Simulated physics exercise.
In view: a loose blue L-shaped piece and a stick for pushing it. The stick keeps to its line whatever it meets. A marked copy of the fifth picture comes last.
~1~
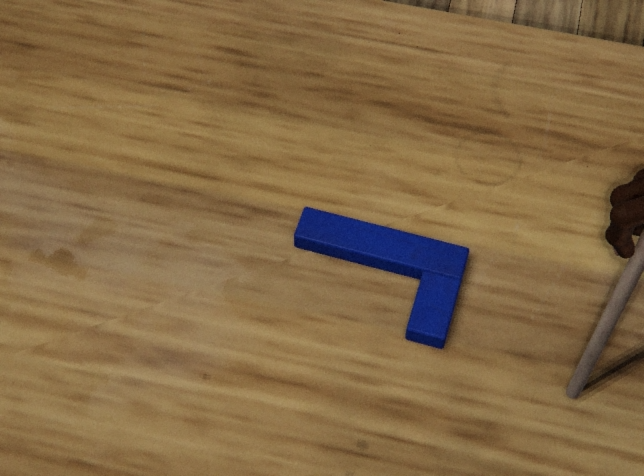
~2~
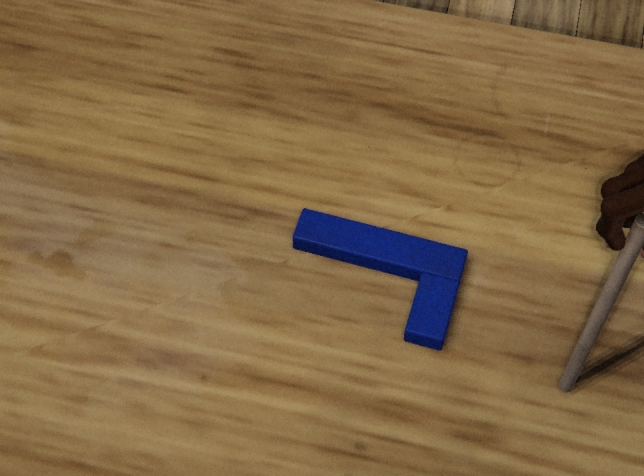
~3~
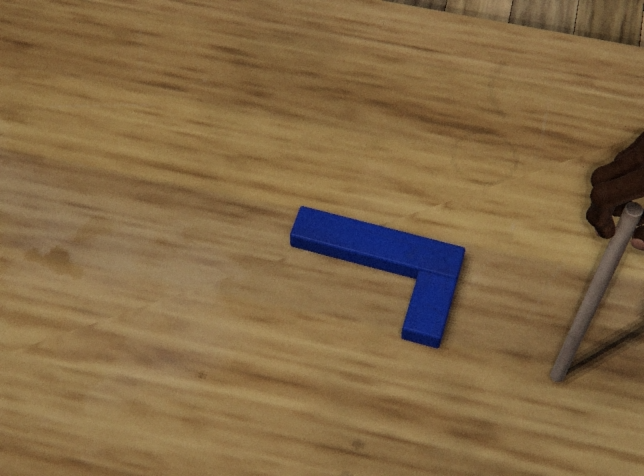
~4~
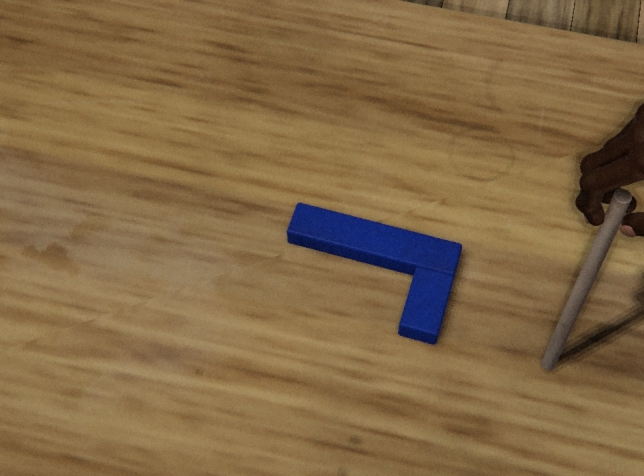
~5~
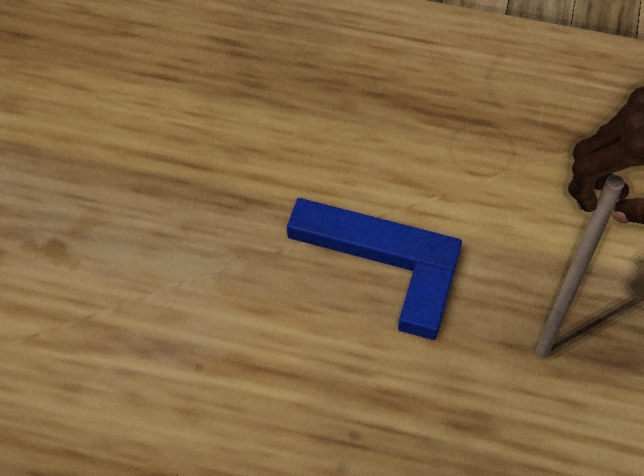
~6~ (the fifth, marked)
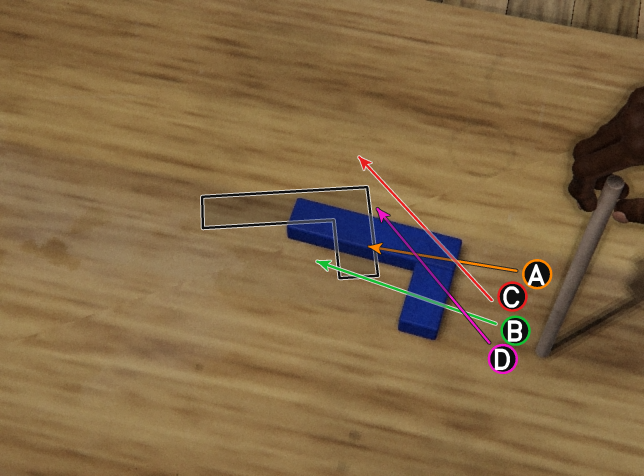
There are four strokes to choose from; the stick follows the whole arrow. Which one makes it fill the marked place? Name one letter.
Only D fits it in.
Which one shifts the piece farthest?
That is B.
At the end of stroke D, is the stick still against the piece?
At the end, yes.
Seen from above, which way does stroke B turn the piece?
It turns clockwise.
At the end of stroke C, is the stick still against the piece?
No.
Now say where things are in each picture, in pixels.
The first picture shows blue L-shaped piece (381, 242).
The second picture shows blue L-shaped piece (380, 243).
The third picture shows blue L-shaped piece (378, 241).
The fourth picture shows blue L-shaped piece (375, 237).
The fifth picture shows blue L-shaped piece (374, 233).
On the marked copy, A from (516, 271) to (369, 247); B from (496, 324) to (317, 262); C from (492, 300) to (359, 157); D from (489, 343) to (377, 209).
With D. Early on, foot of the stick (446, 293), piece (367, 228).
Further on, foot of the stick (408, 246), piece (320, 204).
At the end, foot of the stick (377, 210), piece (287, 194); it fills the outline.
As for the rest, A leaves the piece out of the outline, at (276, 236); B leaves the piece out of the outline, at (303, 166); C leaves the piece out of the outline, at (316, 221).
